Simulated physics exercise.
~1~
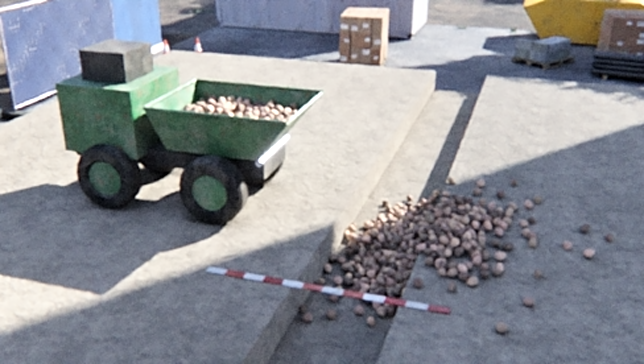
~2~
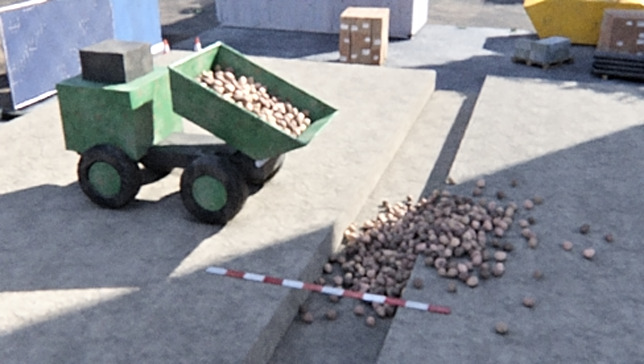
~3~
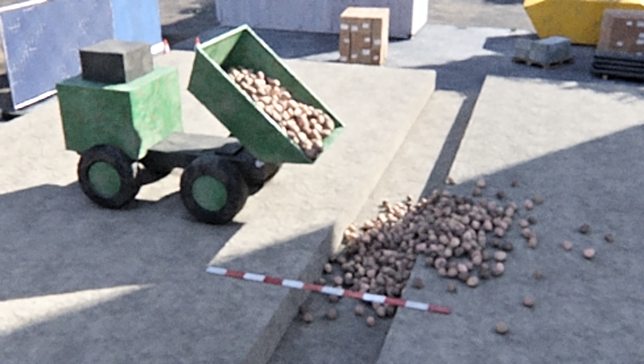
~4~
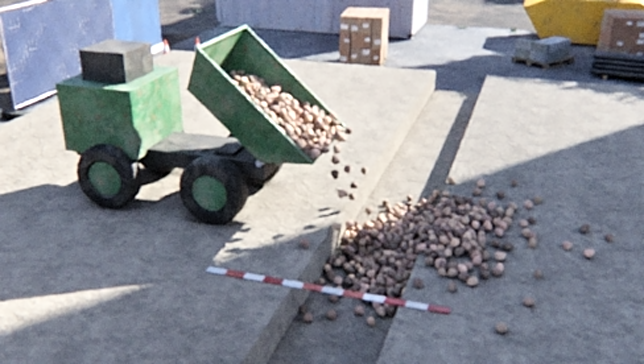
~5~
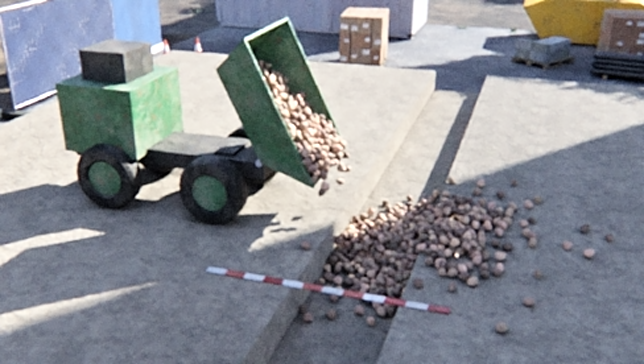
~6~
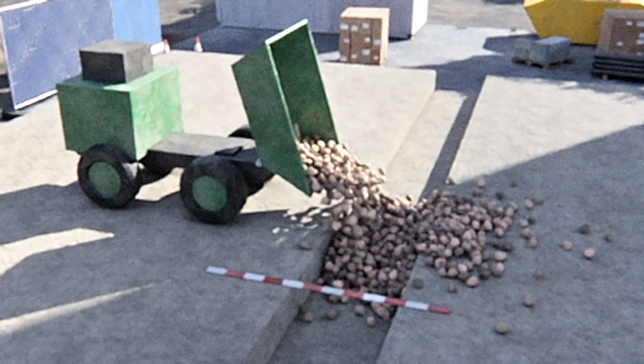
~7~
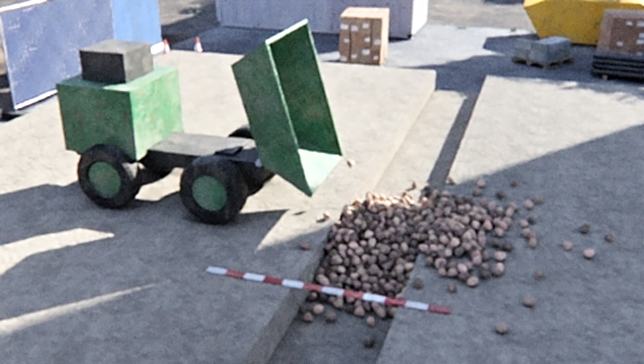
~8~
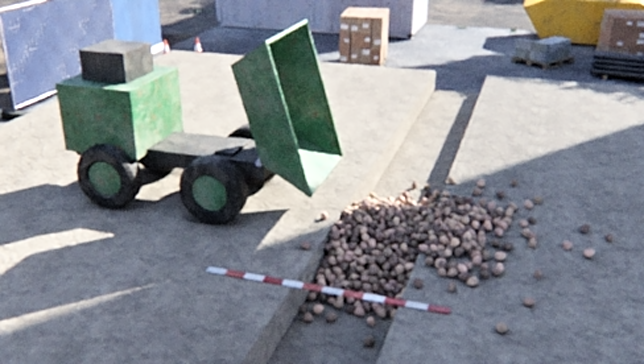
In a paved yard, a green dumper tips its skip, emptying round stones into a trench.
